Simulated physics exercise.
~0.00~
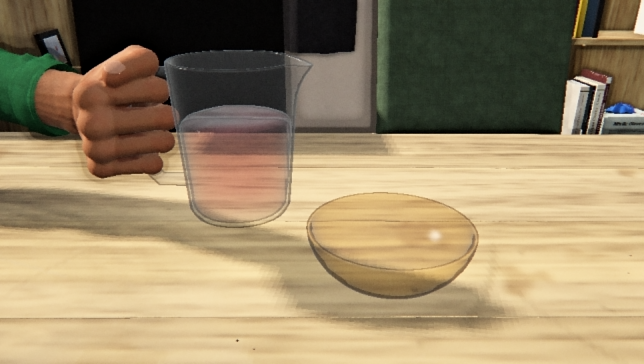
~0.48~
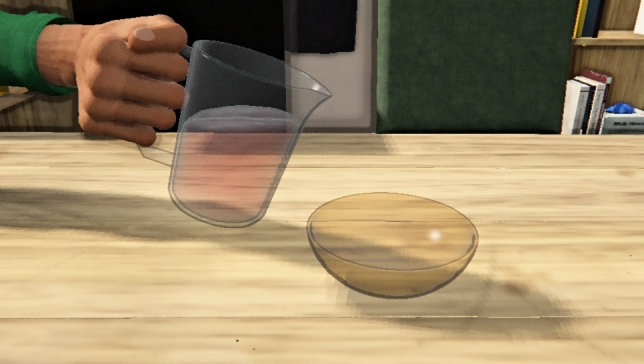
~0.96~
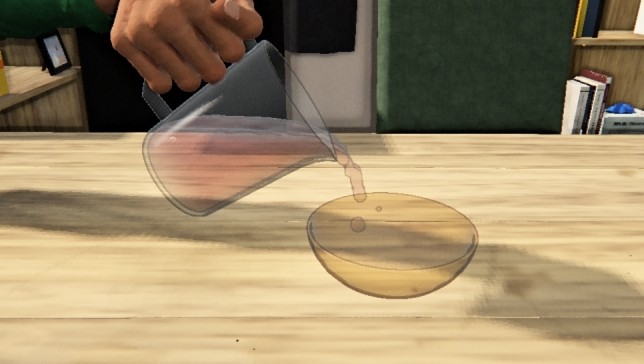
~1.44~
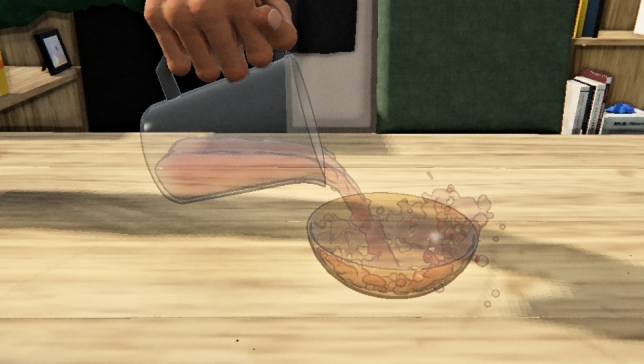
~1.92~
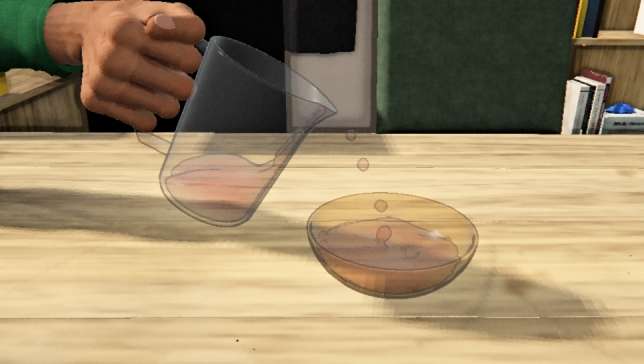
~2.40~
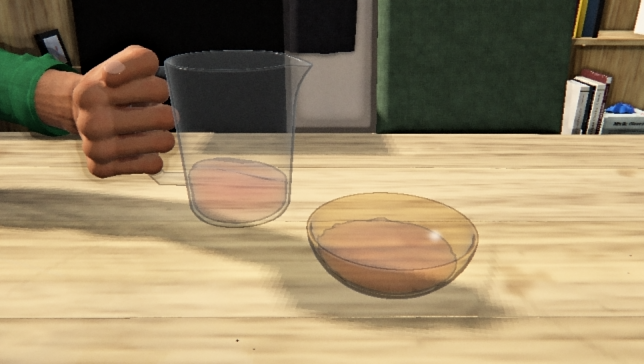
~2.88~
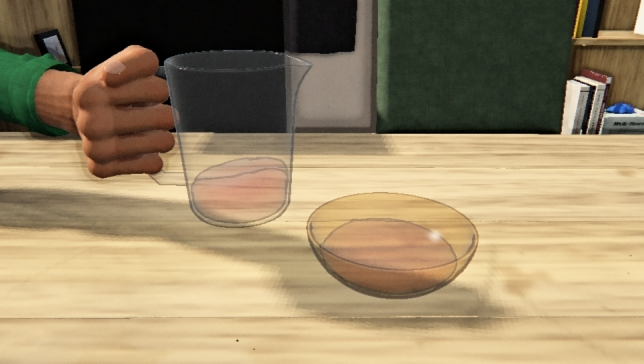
A hand tips a clear jug rightwards, pours pinkish liquid into a bowl, then rights it.
